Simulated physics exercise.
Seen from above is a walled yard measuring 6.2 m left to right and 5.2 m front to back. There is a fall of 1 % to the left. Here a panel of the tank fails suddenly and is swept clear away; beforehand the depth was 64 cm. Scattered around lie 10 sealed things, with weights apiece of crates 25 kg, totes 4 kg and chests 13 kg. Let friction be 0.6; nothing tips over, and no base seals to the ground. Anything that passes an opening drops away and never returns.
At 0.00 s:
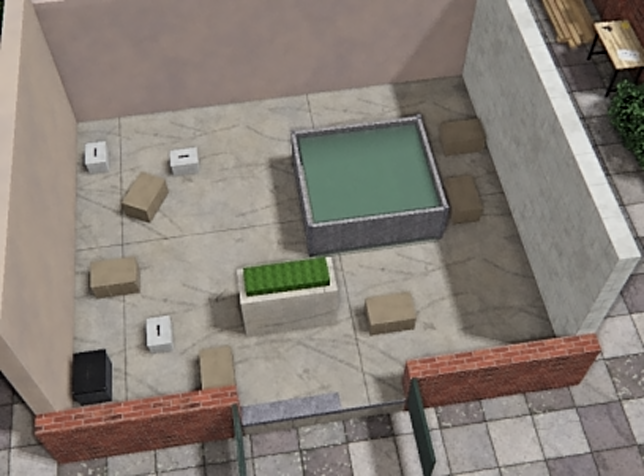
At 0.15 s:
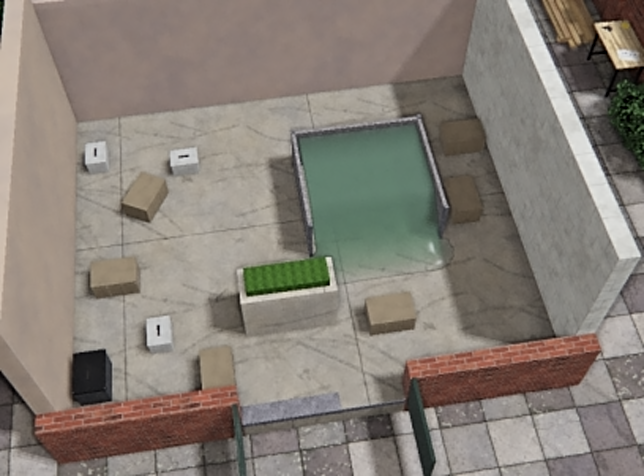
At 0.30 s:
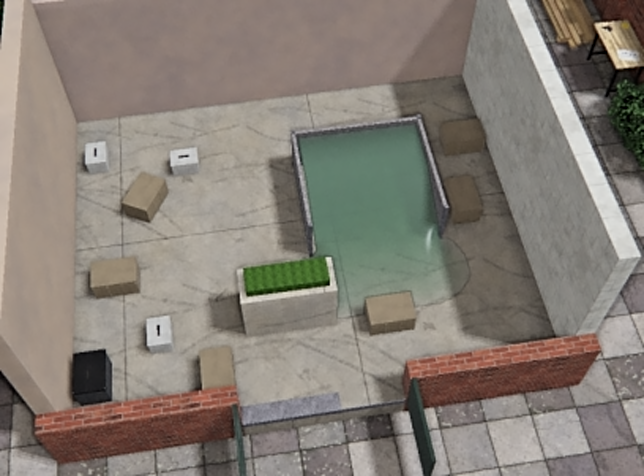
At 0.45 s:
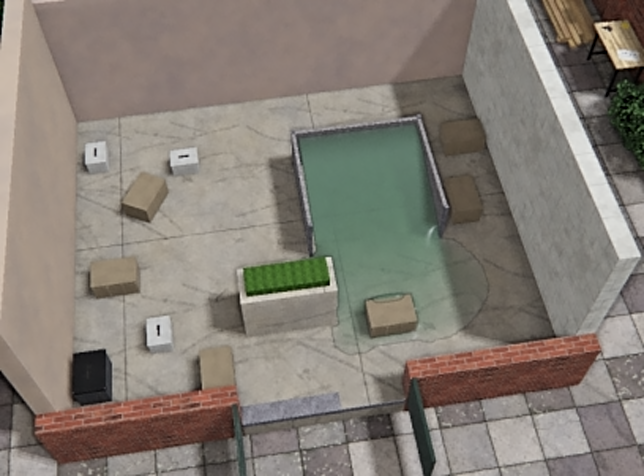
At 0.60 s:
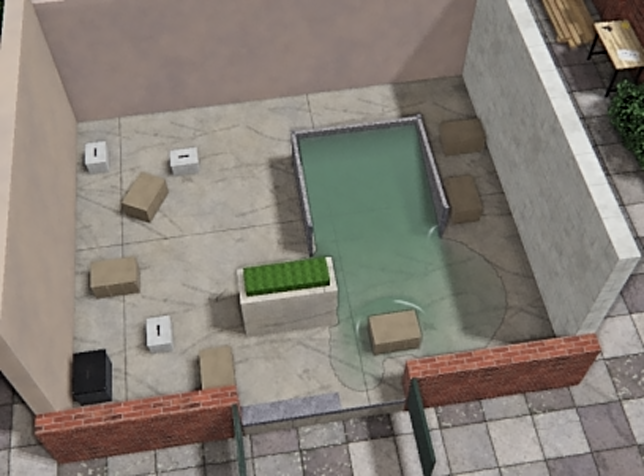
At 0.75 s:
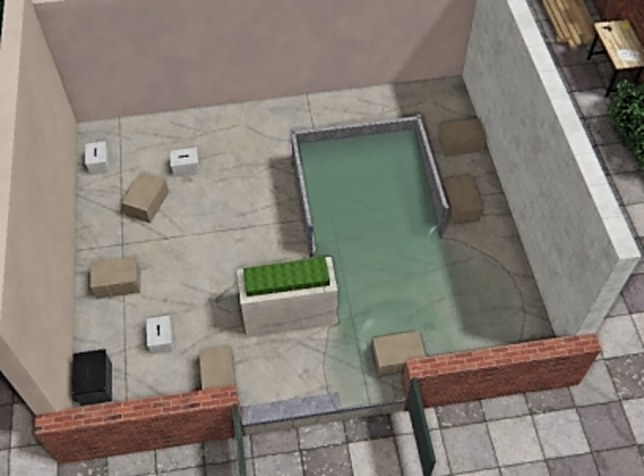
In a walled yard, green water spreads from an open-sided tank and pushes one crate forward.
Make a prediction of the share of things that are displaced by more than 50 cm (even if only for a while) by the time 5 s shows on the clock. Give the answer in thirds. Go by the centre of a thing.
Under a third.
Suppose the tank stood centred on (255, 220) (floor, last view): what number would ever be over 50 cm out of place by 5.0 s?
That would give 5.
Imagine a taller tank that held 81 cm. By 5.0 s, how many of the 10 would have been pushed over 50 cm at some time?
So the tally would be 3.
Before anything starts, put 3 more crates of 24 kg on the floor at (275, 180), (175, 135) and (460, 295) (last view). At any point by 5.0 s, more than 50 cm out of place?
In the order asked: Not as far, not as far, farther than that.
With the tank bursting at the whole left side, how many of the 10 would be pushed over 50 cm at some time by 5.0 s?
You'd get 7 in that case.
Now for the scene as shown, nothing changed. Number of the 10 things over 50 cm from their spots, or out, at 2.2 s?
By that time the total stands at 1.
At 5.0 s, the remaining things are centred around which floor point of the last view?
Near (213, 226).
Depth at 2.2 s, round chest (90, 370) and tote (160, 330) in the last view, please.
First roughly 0 cm, second roughly 2 cm.
After 1.1 s 1 of 10 are over 50 cm from their spots; 0 afloat.
After 2.2 s 1 of 10 are over 50 cm from their spots; 0 afloat.
After 3.5 s 2 of 10 are over 50 cm from their spots; 0 afloat.
After 5.0 s 3 of 10 are over 50 cm from their spots, and 3 have been at some point; 1 afloat.
